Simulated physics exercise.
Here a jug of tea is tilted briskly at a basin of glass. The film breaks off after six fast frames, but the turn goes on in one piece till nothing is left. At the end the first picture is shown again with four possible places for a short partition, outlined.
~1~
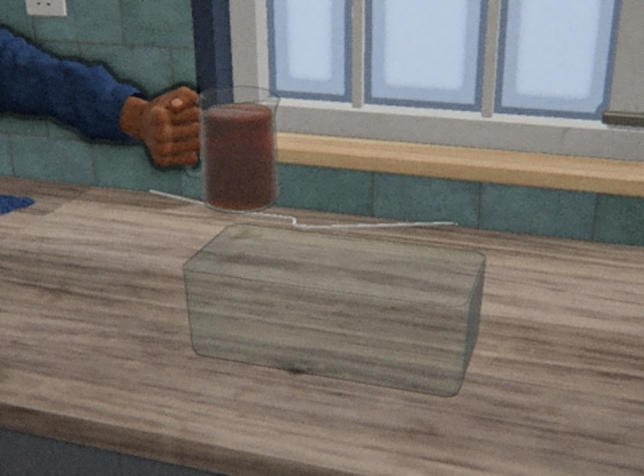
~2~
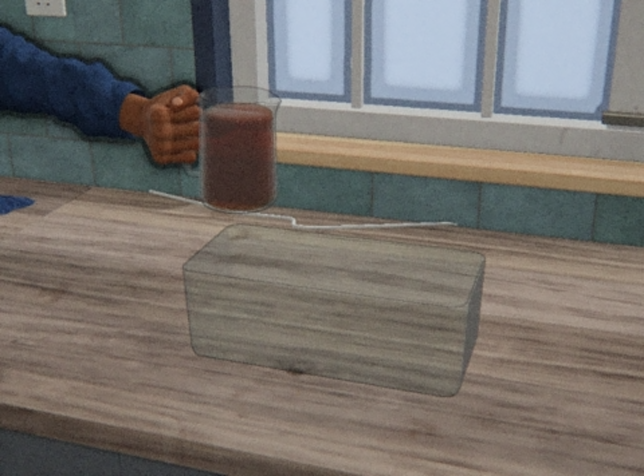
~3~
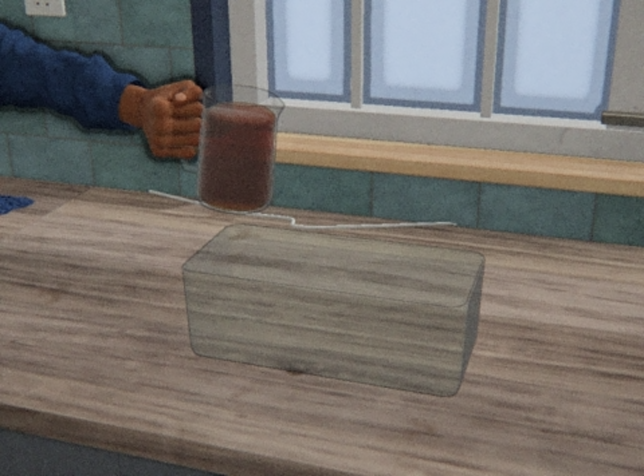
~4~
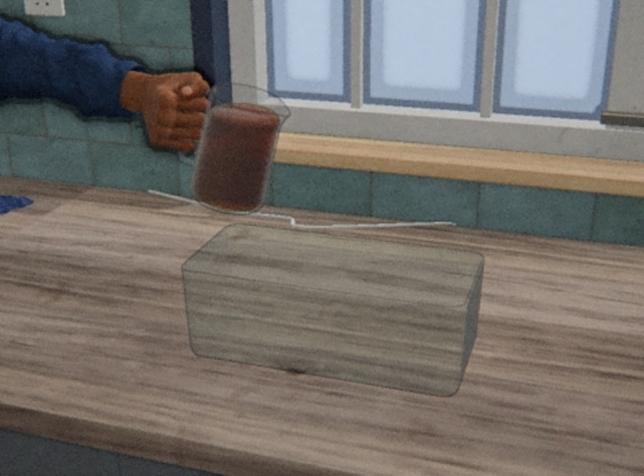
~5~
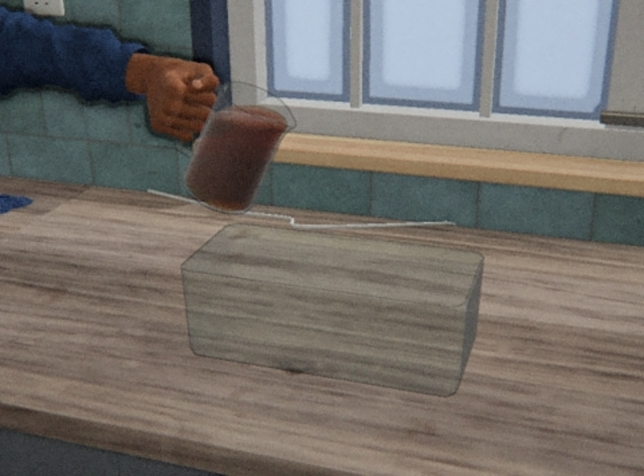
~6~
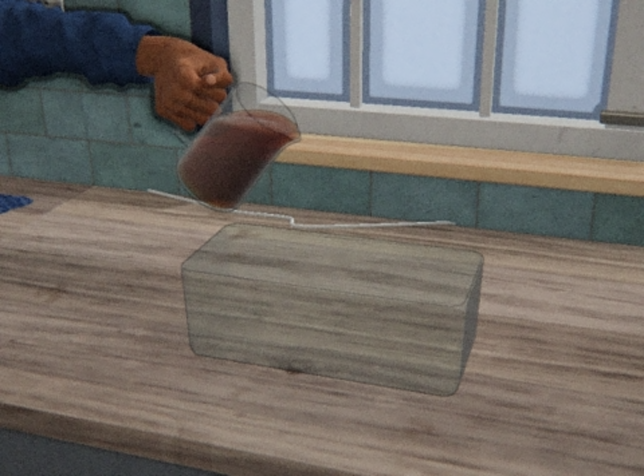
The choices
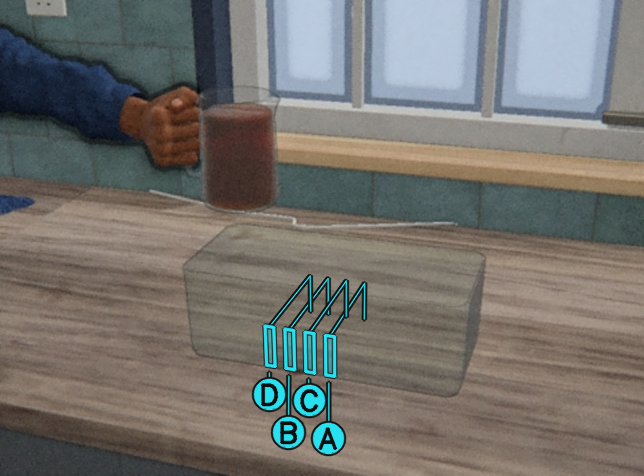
On a wooden kitchen counter near a window, a hand held a clear jug of reddish-brown tea upright above a rectangular glass basin, then steadily tilted it to the right, with nothing leaving the jug.
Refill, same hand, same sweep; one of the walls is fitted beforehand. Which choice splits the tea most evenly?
Use slot A.
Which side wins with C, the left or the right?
More ends on the right.
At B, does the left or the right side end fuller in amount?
More ends on the right.
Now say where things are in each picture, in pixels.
Upright, lip at (278, 100); basin from (194, 350) to (461, 395); nothing has left yet.
Upright, lip at (279, 102); nothing has left yet.
Tipped about 7°, lip at (282, 106); nothing has left yet.
Tipped about 15°, lip at (288, 114); nothing has left yet.
Tipped about 26°, lip at (294, 125); nothing has left yet.
Tipped about 39°, lip at (299, 140); nothing has left yet.
On the marked copy, A at (328, 382); B at (288, 375); C at (308, 379); D at (269, 372).
For slot A, about 47 % ends left of the wall and 51 % right of it.
For slot B, about 2 % ends left of the wall and 97 % right of it.
For slot C, about 5 % ends left of the wall and 94 % right of it.
For slot D, about 3 % ends left of the wall and 96 % right of it.
